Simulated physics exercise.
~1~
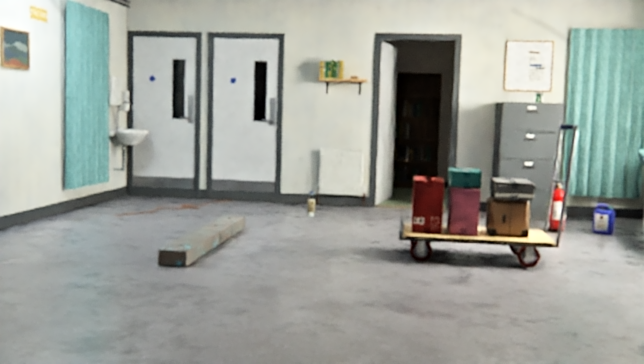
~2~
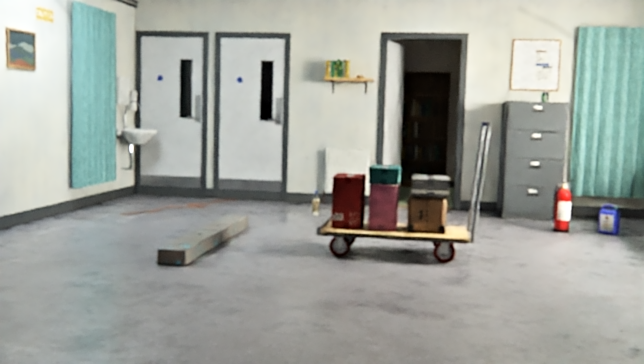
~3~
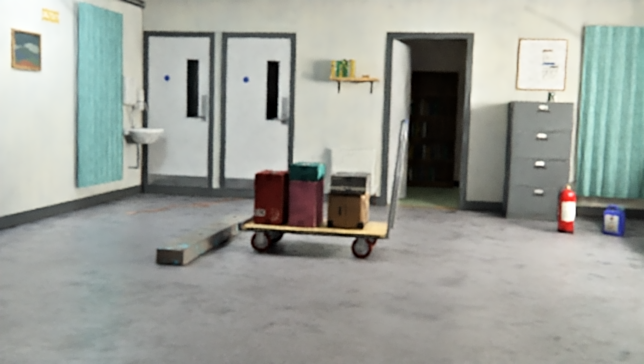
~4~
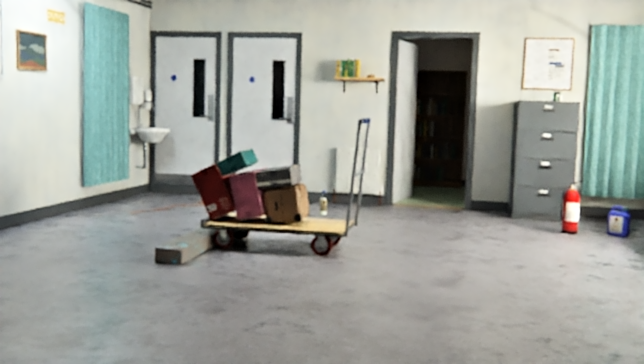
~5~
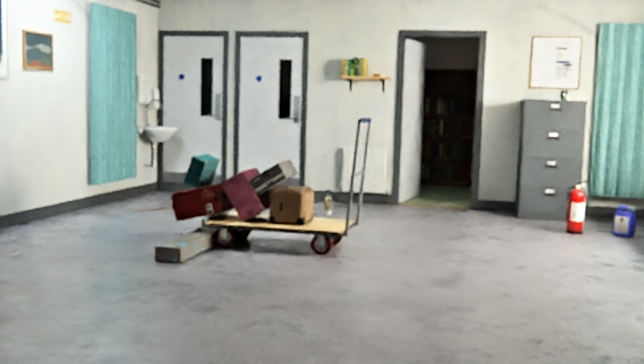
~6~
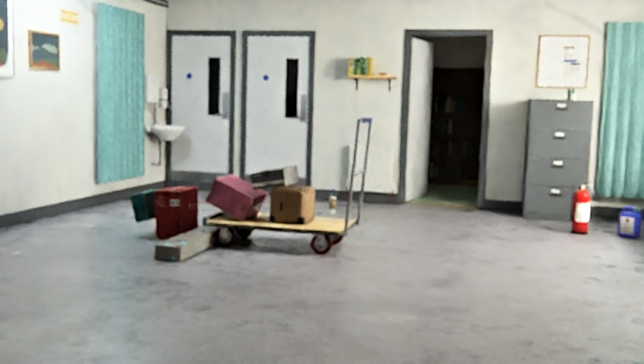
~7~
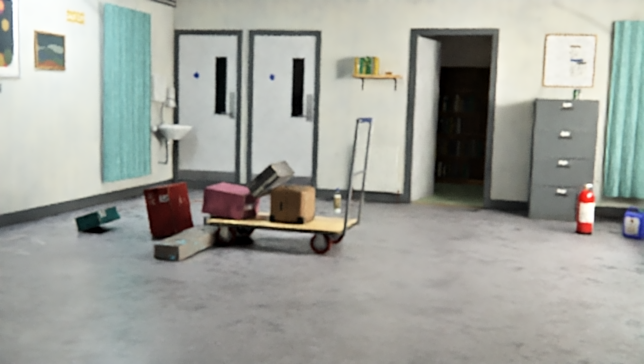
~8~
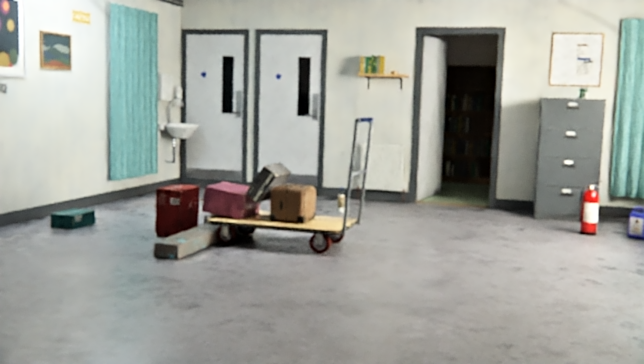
Flatbed trolley rolling left and stopping against a low step, its load toppling forward, red carton and teal parcel tumbling off.
